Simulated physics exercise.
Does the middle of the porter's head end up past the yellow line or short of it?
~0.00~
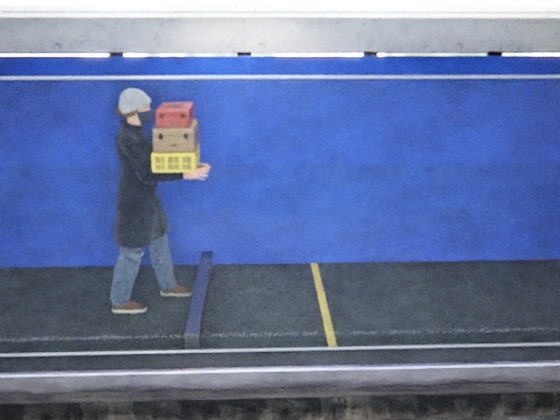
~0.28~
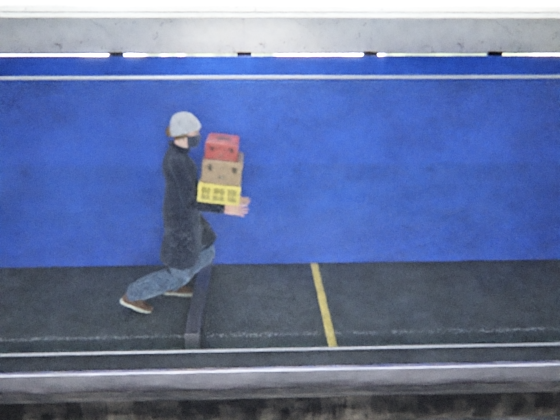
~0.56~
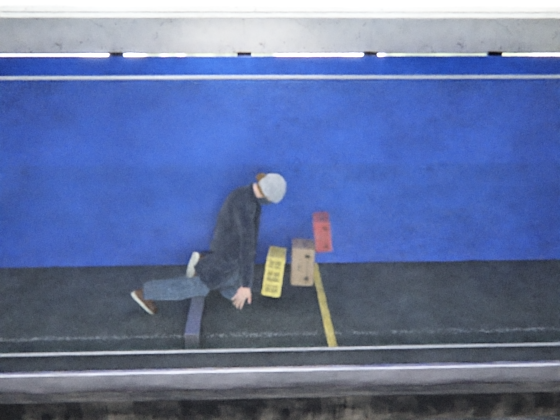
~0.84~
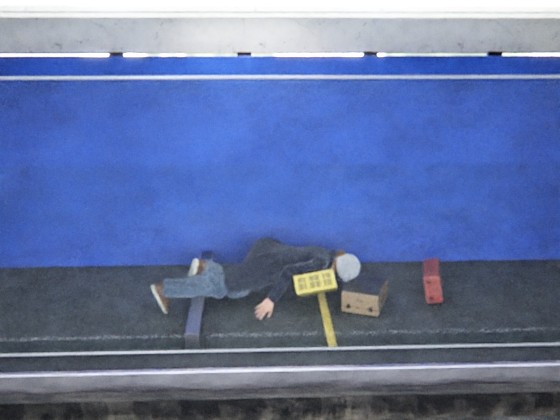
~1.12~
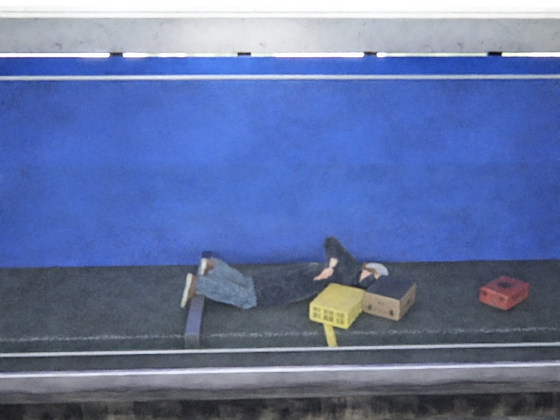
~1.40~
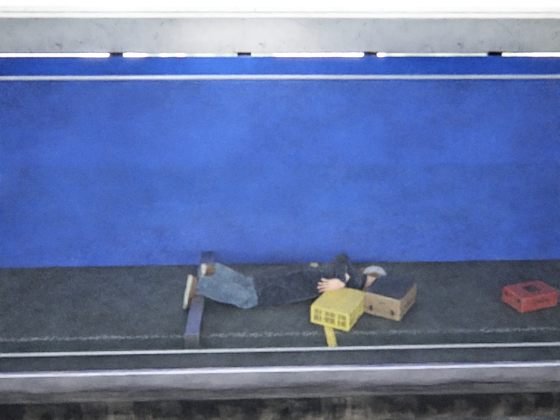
It ends up past the yellow line. The porter lies stretched across the floor with the head on the right side of the line.
